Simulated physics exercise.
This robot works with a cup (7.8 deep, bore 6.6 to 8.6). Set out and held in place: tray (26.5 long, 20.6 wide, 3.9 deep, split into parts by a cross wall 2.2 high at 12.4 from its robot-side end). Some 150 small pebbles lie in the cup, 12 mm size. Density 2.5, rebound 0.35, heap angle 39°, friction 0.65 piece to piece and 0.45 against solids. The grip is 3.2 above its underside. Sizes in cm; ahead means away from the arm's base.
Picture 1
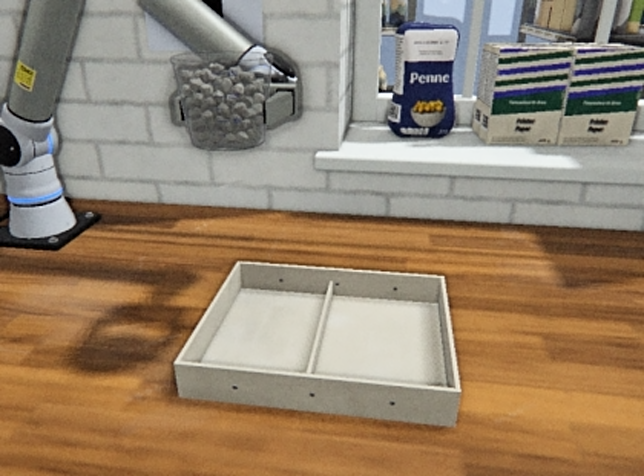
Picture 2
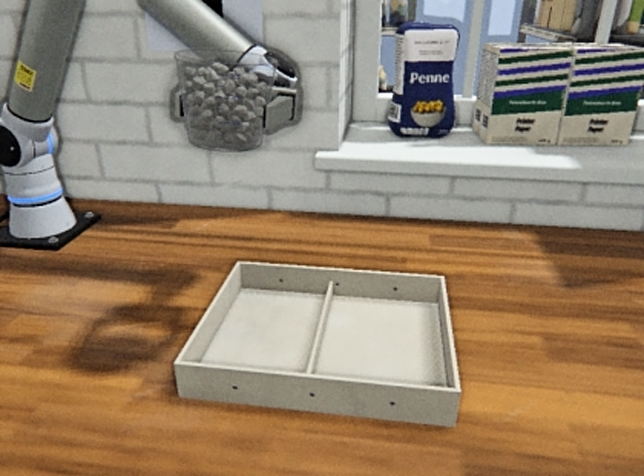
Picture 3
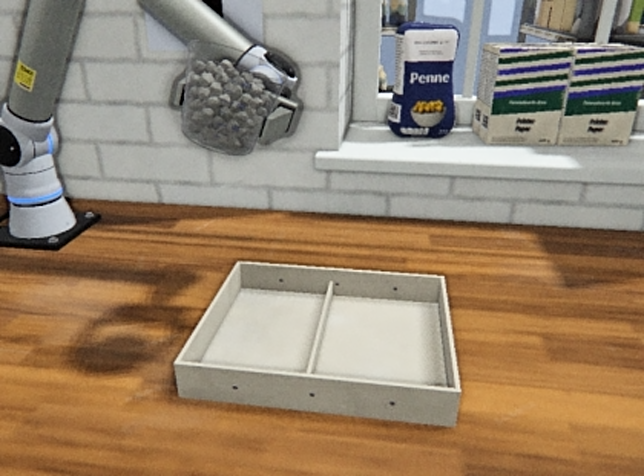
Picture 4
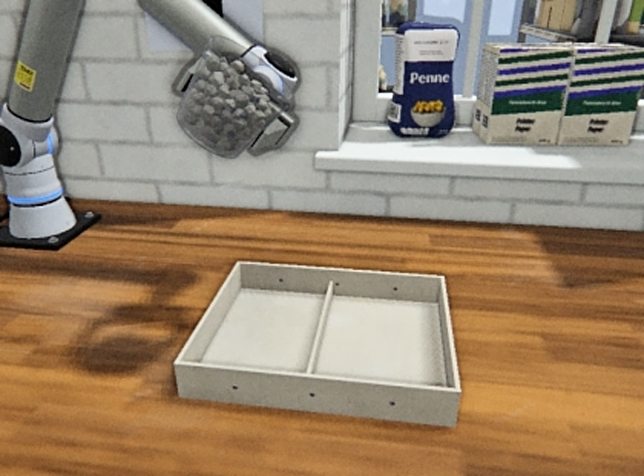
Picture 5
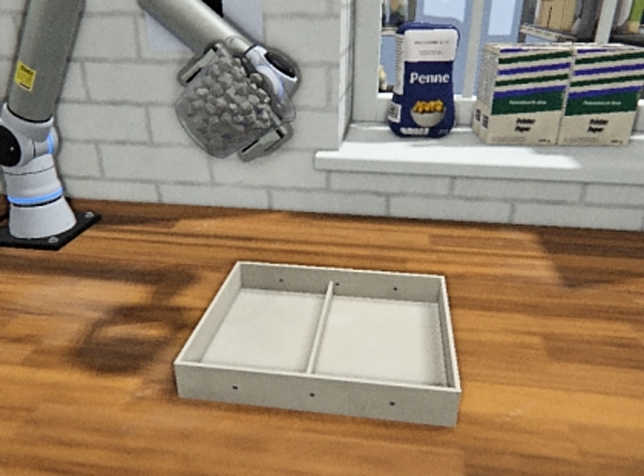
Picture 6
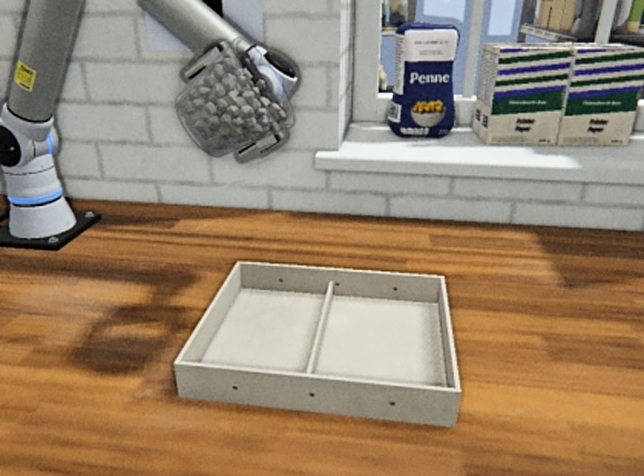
A robot arm tilts a clear cup of gray pebbles forward above a divided tray.
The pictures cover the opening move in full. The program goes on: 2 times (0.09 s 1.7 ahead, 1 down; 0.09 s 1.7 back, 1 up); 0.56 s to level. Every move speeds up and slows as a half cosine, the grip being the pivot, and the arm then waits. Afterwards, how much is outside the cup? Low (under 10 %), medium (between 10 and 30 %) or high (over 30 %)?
Share outside the cup: Low (under 10 %).
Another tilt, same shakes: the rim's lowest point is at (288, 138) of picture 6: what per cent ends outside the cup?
About 15 per cent.
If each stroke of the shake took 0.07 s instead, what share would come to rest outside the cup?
Then about 5 per cent.
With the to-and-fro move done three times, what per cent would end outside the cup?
Then about 0 per cent.
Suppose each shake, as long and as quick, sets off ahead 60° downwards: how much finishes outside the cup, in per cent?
About 0 per cent.
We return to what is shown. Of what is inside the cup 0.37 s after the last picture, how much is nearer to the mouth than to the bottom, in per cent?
About 50 per cent.
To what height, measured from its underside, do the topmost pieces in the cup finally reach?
About 8.0 cm.
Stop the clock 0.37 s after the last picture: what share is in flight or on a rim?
Roughly 0 per cent.
Then, 0.37 s later, tilted 58° forward, highest piece 30 above the table; 151 in the cup.
Then, 0.74 s later, tilted 14° forward, highest piece 31 above the table; 149 in the cup, 1 in the robot-side part, 1 in flight or on a rim.
Then, 1.12 s later, level, highest piece 31 above the table; 149 in the cup, 1 in the robot-side part, 1 in the far-side part.
Then, 2.17 s later, level, highest piece 31 above the table; 149 in the cup, 1 in the robot-side part, 1 in the far-side part.
At rest, 149 in the cup, 1 in the robot-side part, 1 in the far-side part. That is 1 % outside the cup.
